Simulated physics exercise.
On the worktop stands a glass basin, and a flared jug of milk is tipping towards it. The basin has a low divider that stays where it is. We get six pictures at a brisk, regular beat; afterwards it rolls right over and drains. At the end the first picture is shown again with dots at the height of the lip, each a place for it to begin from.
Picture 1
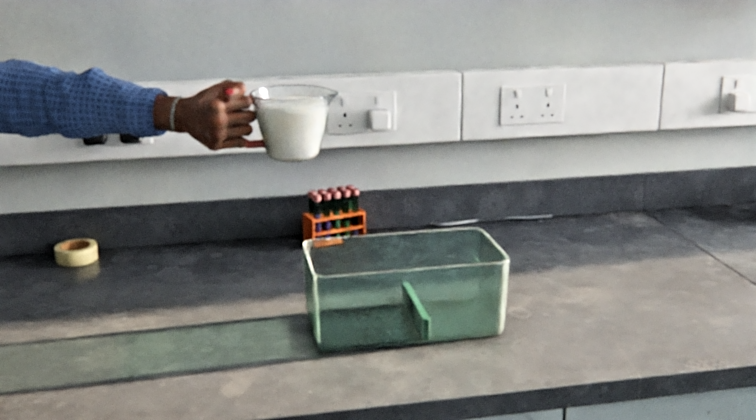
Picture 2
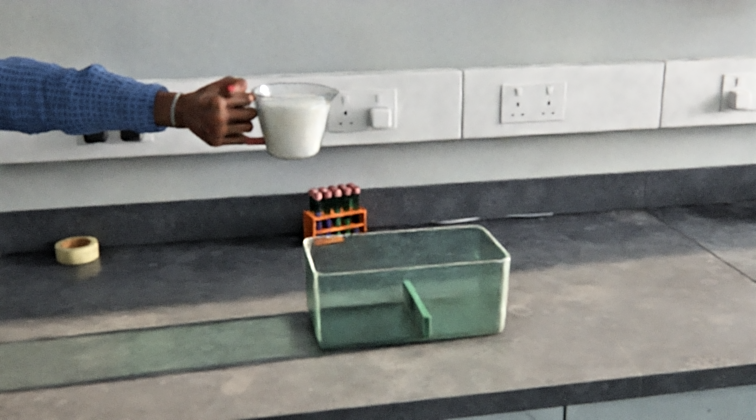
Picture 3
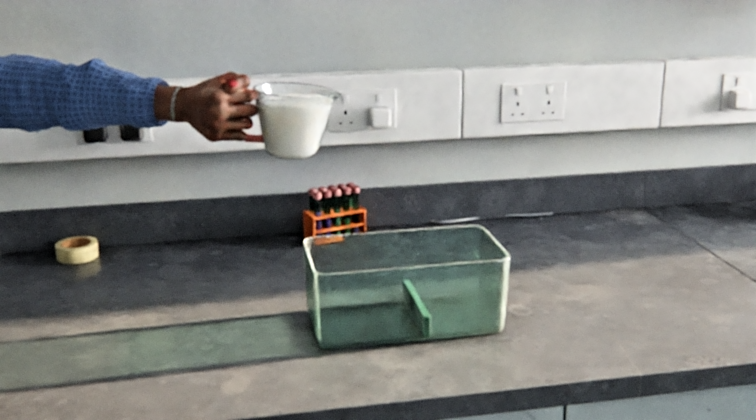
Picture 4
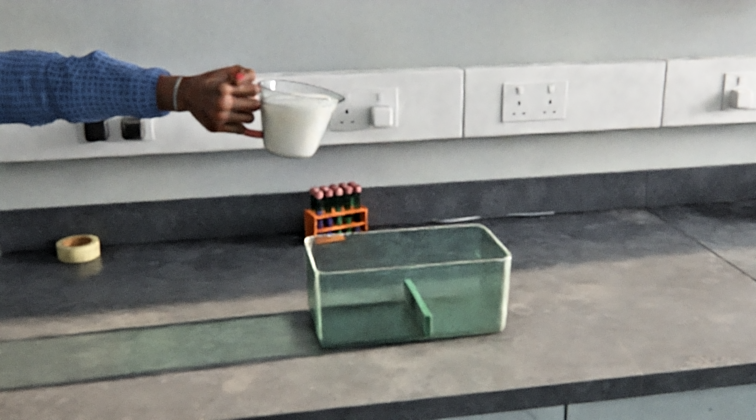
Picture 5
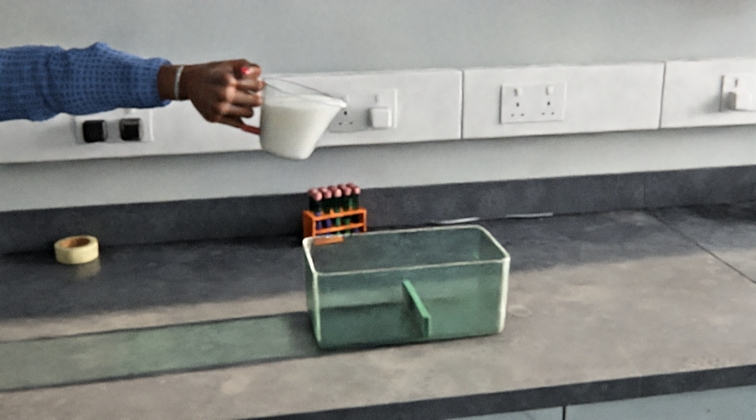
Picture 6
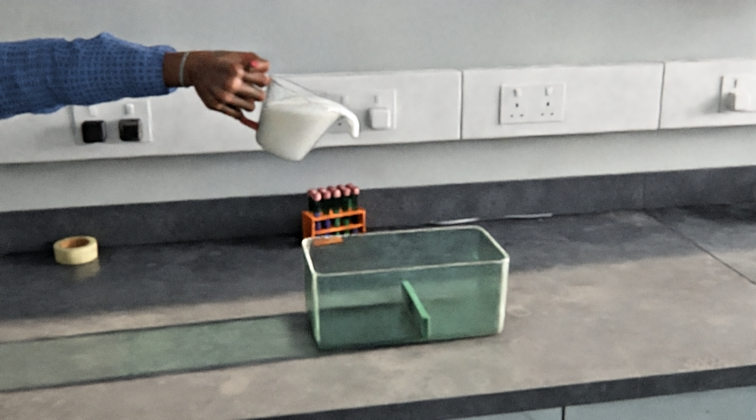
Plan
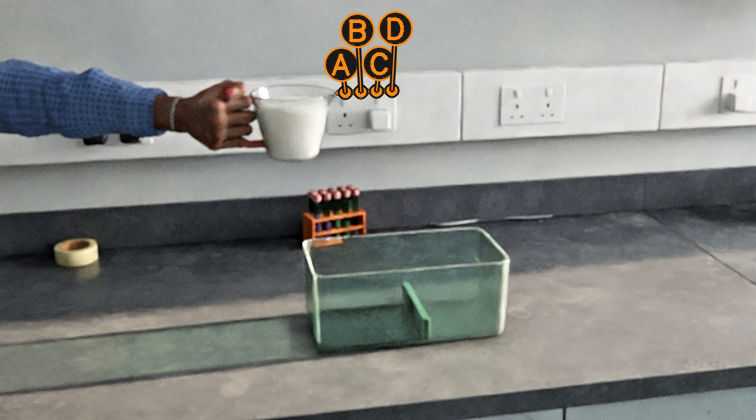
A hand in a blue knitted sleeve tilting a glass jug rightward above a clear basin, milk beginning to emerge over its lip.
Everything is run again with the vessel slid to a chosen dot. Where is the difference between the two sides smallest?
Choose B.
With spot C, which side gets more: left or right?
The right side.
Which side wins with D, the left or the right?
The right side.
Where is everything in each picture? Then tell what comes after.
The first frame shows upright, lip at (337, 92); basin from (316, 350) to (503, 332); top of the wall at (415, 299); nothing has left yet.
The second frame shows upright, lip at (338, 91); nothing has left yet.
The third frame shows tipped about 5°, lip at (340, 94); nothing has left yet.
The fourth frame shows tipped about 11°, lip at (344, 98); nothing has left yet.
The fifth frame shows tipped about 19°, lip at (345, 106); nothing has left yet.
The sixth frame shows tipped about 28°, lip at (346, 115); milk is over the lip, down to (353, 135).
On the marked copy, A at (345, 92); B at (360, 91); C at (376, 91); D at (391, 90).
With A, about 80 % ends left of the wall and 17 % right of it; 3 % is lost outside.
With B, about 41 % ends left of the wall and 57 % right of it.
With C, about 21 % ends left of the wall and 77 % right of it.
With D, about 9 % ends left of the wall and 89 % right of it.
